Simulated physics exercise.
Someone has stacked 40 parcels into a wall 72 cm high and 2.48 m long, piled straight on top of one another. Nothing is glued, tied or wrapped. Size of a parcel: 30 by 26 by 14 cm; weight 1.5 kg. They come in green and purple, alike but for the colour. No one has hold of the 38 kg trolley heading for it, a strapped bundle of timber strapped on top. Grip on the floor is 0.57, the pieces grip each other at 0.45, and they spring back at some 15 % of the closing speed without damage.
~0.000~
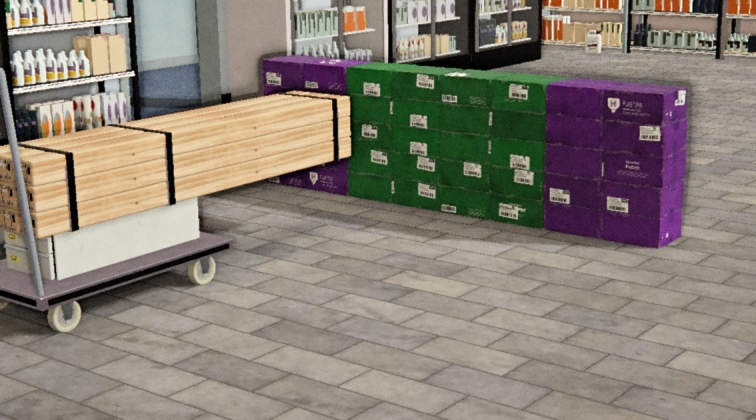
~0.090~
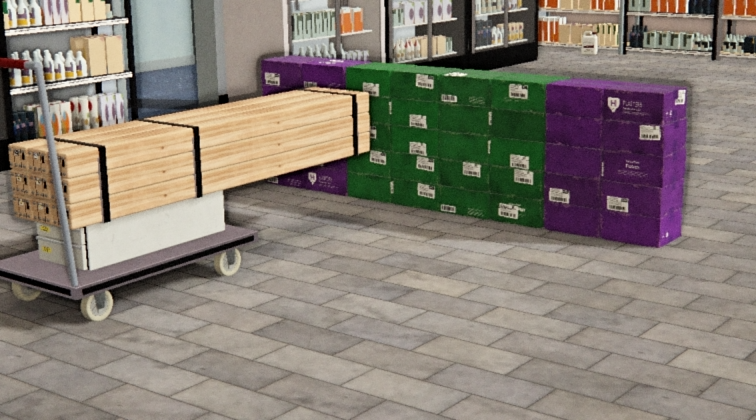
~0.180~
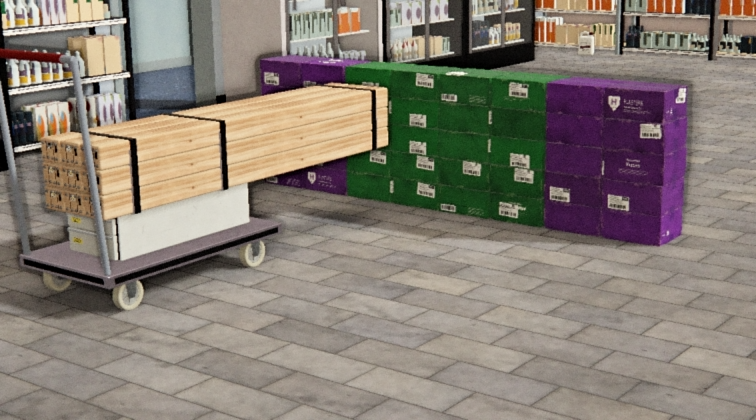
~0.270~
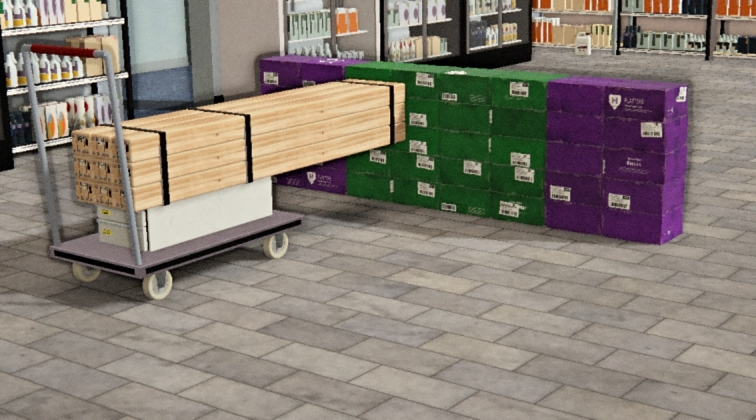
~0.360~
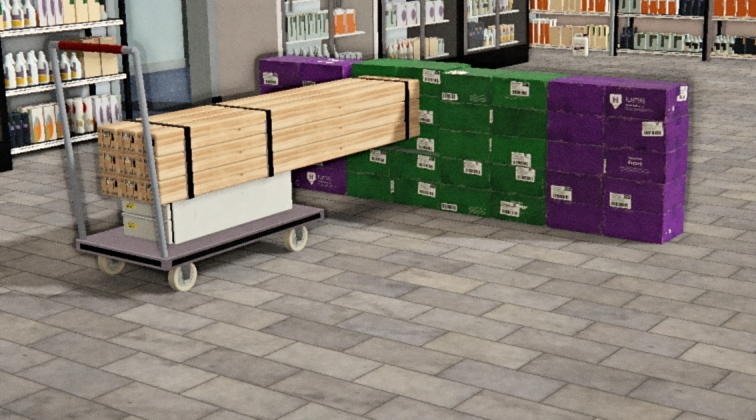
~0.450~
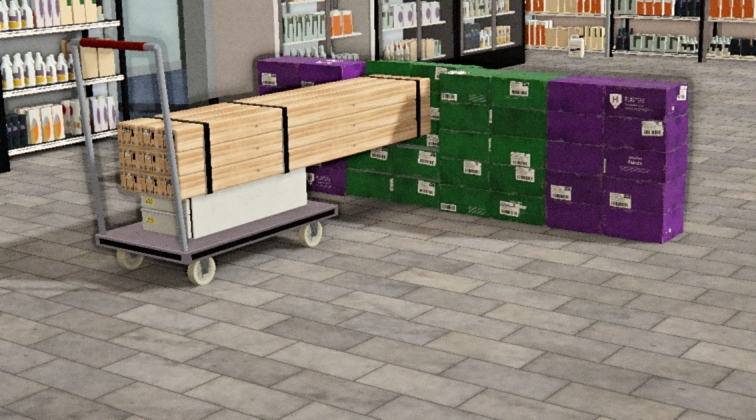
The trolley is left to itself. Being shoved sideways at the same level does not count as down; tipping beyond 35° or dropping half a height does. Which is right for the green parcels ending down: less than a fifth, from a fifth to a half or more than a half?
Between a fifth and a half of them.
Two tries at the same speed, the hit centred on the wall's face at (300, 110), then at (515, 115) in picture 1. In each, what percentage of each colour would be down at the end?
Purple 30 then 20, green 0 then 40 per cent.
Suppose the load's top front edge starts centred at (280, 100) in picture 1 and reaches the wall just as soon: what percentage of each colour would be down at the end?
Then purple 0, green 30 per cent.
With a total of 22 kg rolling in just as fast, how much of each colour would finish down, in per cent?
Then purple 0, green 40 per cent.
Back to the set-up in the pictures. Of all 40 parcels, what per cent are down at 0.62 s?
At that moment 15 per cent.
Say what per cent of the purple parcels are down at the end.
By colour: Purple 0 per cent.
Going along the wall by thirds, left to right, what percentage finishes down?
Left 20, middle 30, right 0 per cent.
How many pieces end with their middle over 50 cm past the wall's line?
Some 6 pieces.
After 0.62 s, load 36 cm past the wall's line, still rolling; 6 of the 20 green parcels down (6 of 40 in all colours); top green parcel leaning 33°, 11 cm lower.
After 1.12 s, load 87 cm past the wall's line, still rolling; 6 of the 20 green parcels down (6 of 40 in all colours); top green parcel upside down.
At rest (1.9 s), load 1.08 m past the wall's line, still rolling; 6 of the 20 green parcels down (6 of 40 in all colours); top green parcel upside down; top purple parcel unmoved. That is 30 per cent. As the last picture would show them, middles, top green parcel near (550, 157), top purple parcel near (587, 95).
